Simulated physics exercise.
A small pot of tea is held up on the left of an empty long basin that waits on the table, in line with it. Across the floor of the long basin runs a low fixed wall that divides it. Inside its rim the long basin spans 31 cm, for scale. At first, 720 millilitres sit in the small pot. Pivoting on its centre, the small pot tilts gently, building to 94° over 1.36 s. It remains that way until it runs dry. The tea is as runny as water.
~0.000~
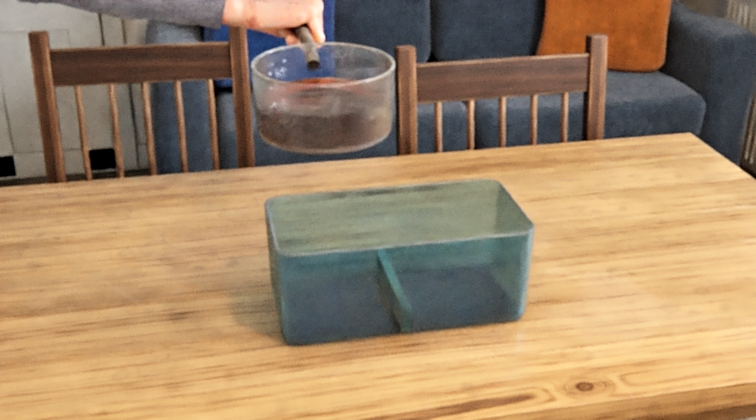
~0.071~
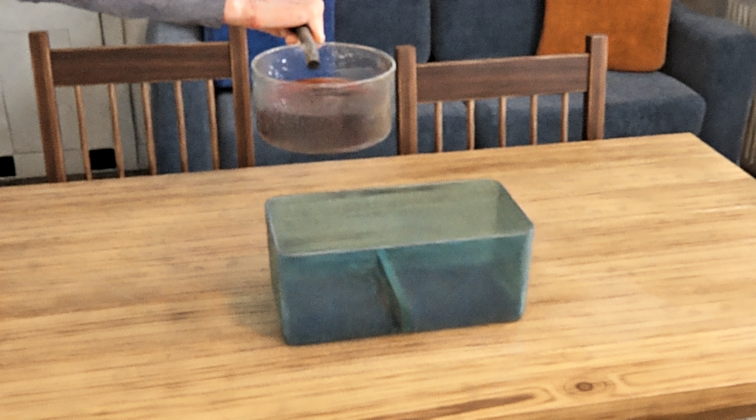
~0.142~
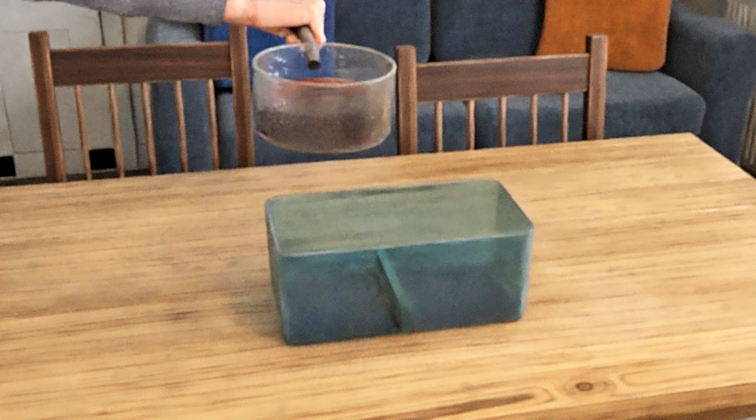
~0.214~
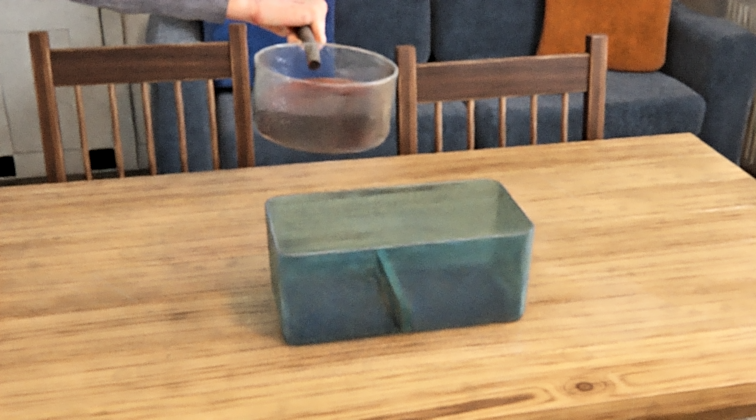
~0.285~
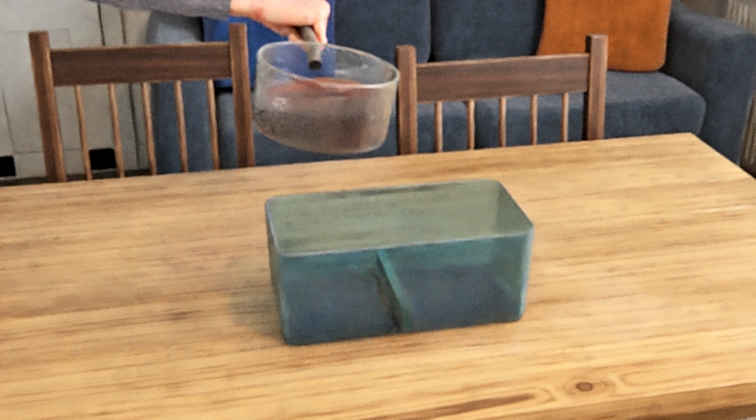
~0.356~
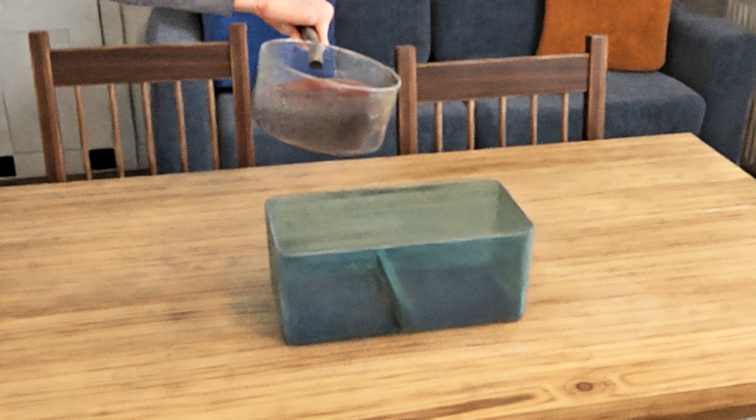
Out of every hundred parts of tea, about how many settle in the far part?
About 88 out of 100.
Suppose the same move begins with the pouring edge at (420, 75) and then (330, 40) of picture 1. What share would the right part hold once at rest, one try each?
Try 1: Approx. 90 %; try 2: Approx. 40 %.
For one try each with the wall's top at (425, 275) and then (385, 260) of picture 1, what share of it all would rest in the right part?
65 per cent first, 95 per cent second.
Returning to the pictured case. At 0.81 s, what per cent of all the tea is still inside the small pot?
Portion remaining: Approx. 76 per cent.
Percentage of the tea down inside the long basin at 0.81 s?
The basin holds roughly 3 in a hundred parts at that moment.
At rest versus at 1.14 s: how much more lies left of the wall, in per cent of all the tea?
Difference: Approx. 8 %.
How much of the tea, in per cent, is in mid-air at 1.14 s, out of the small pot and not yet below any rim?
In-air share: About 18 %.
Then, 0.81 s in, the tilt is 61° and 76 per cent is still to pour, 0 is left of the wall and 3 right of it.
Then, 1.14 s in, the tilt is 88° and 25 per cent is still to pour, 3 is left of the wall and 55 right of it.
Then, 1.48 s in, the tilt is 94° and 5 per cent is still to pour, 7 is left of the wall and 84 right of it.
Then, 1.86 s in, the tilt is 94° and 1 per cent is still to pour, 10 is left of the wall and 88 right of it.
Finally, 11 per cent lies left of the wall, 88 right of it and 1 outside.
